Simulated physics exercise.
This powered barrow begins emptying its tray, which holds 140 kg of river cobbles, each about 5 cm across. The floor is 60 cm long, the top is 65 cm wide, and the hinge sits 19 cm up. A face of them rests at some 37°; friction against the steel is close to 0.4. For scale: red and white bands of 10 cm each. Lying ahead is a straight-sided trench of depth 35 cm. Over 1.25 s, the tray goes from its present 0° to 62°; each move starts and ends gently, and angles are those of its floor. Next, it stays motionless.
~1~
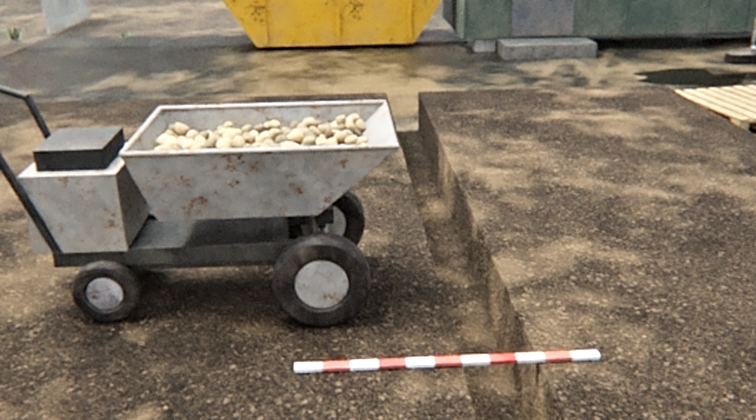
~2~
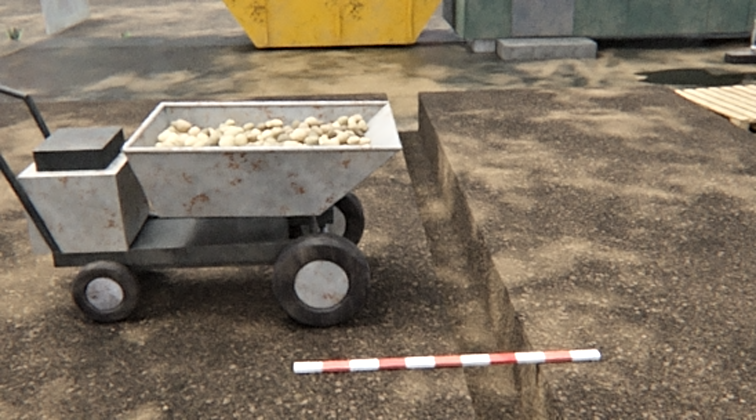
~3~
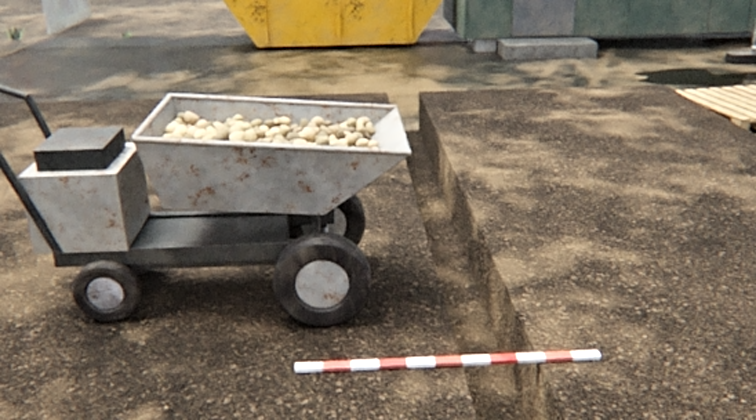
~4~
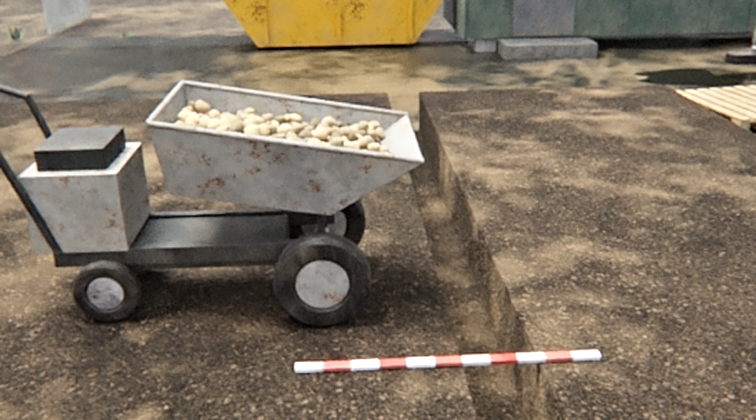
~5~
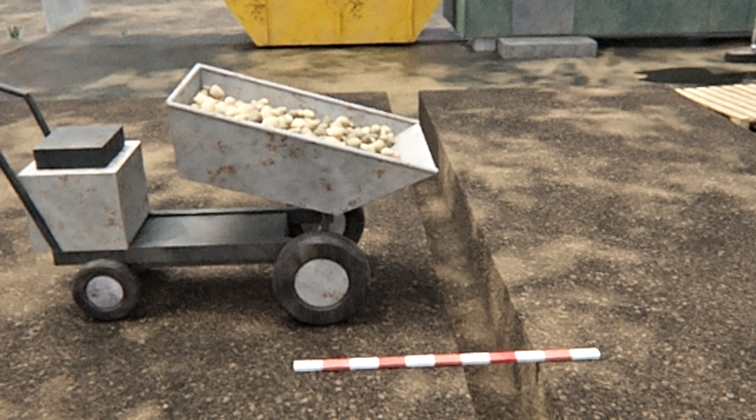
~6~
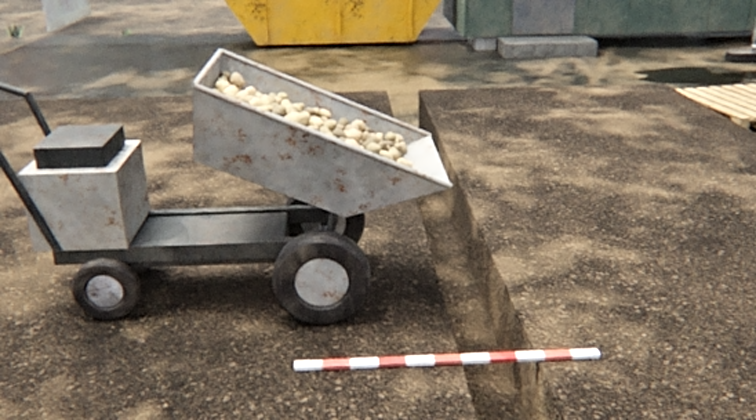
Small powered barrow beside a straight-sided trench raising the back of its cobble-filled grey tray, tilting it steadily down toward the right.
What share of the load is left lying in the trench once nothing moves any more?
About 54 per cent.
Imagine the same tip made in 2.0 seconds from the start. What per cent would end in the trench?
55 %.
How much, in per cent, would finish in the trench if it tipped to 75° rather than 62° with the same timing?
Around 65 per cent would finish in the trench.
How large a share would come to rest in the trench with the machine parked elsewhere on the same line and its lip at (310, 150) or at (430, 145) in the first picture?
Roughly 75 percent for the first, and 25 percent for the second.
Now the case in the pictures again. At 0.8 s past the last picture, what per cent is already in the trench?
At that moment: Approx. 15 %.
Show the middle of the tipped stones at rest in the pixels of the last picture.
Somewhere around (497, 315) in the last picture.
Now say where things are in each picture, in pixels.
In the first picture, the tray is at 0°, its lip at (398, 146); the top of the load is at (323, 129).
In the second picture, the tray is at 1°, its lip at (401, 148); the top of the load is at (273, 131).
In the third picture, the tray is at 5°, its lip at (410, 153); the top of the load is at (221, 125).
In the fourth picture, lip at (423, 161), floor tilted 10°, highest stones at (200, 115).
In the fifth picture, the tray is at 17°, its lip at (437, 172); the top of the load is at (209, 100).
In the sixth picture, lip at (451, 187), floor tilted 24°, highest stones at (229, 87).
Then, 0.4 s after the last picture the floor is at 52°, 100 % in the tray; the foremost stones are at (458, 213).
Then, 0.8 s after the last picture the floor is at 62°, 67 % in the tray, 14 % in the trench, 18 % past the trench; the foremost stones are at (564, 282).
Then, 1.2 s after the last picture the floor is at 62°, 28 % in the tray, 27 % in the trench, 45 % past the trench; the foremost stones are at (670, 283).
Then, 3.1 s after the last picture the floor is at 62°, 0 % in the tray, 54 % in the trench, 46 % past the trench; the foremost stones are past the picture's edge.
